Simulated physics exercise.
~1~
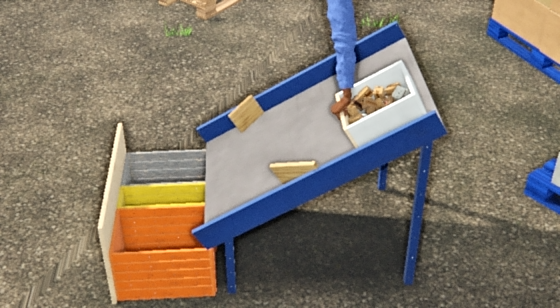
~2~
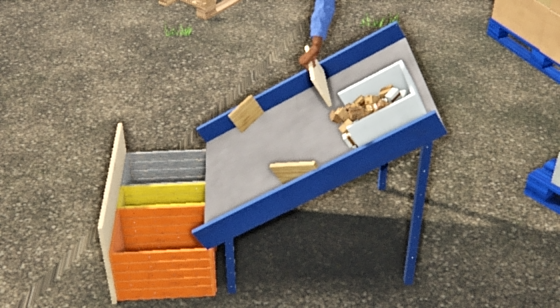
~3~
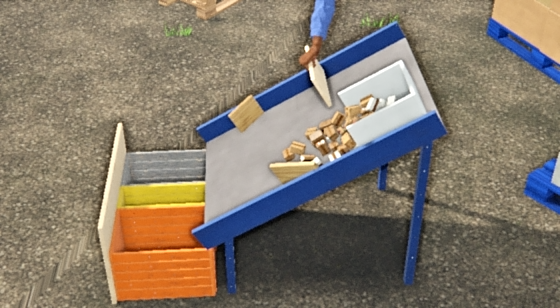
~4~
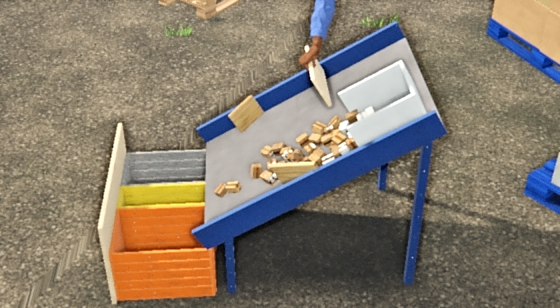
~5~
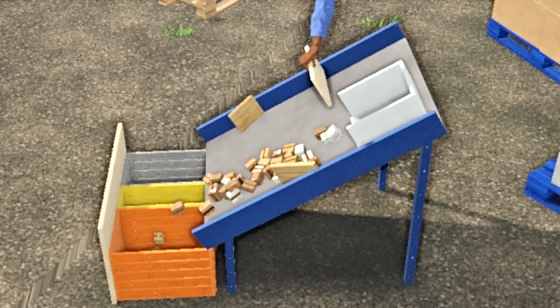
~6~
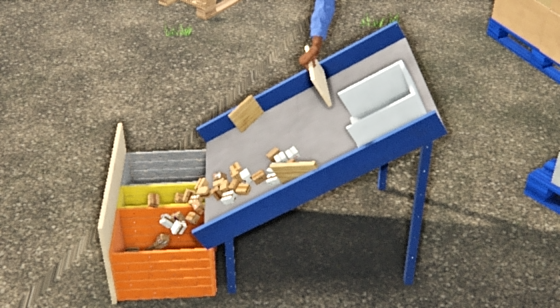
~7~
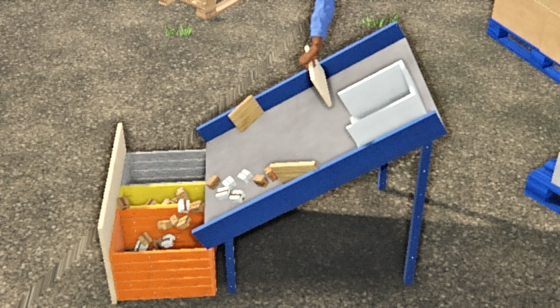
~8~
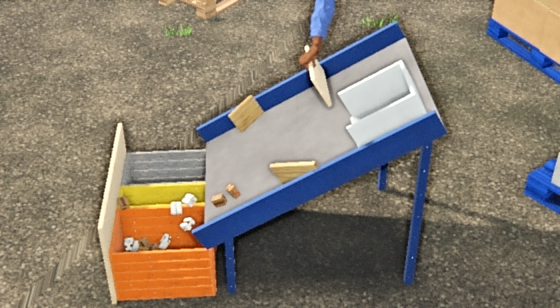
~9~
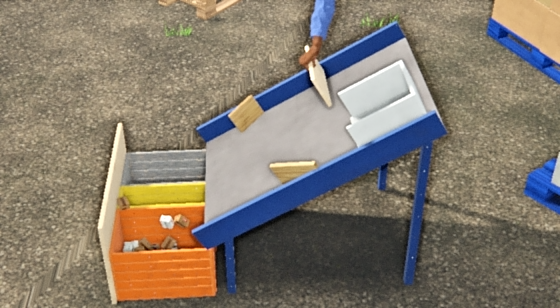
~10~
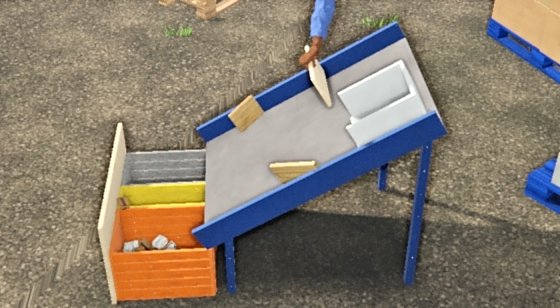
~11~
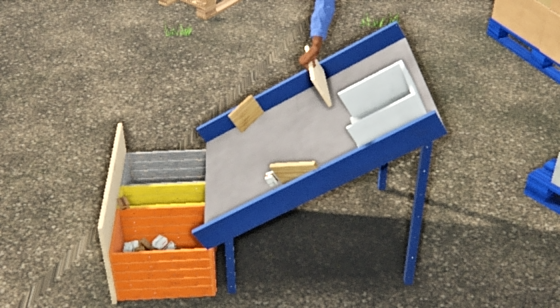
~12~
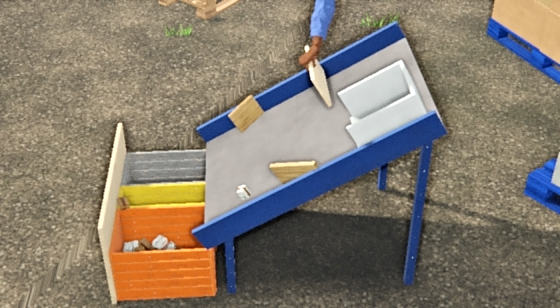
Small brown and white parcels sit in a white pen at the upper right of a tilted grey table with blue edges, seen from above on rough paved ground. Two wooden boards are fixed on the slope, and orange, yellow and grey containers stand at its lower left. A blue-sleeved arm lifts the gate up and left, then holds it still. The parcels spill out, tumble down past the boards and drop mostly into the orange tub, others into the yellow one. A last pale parcel is still on the lower slope, with parcels visible in the orange tub.
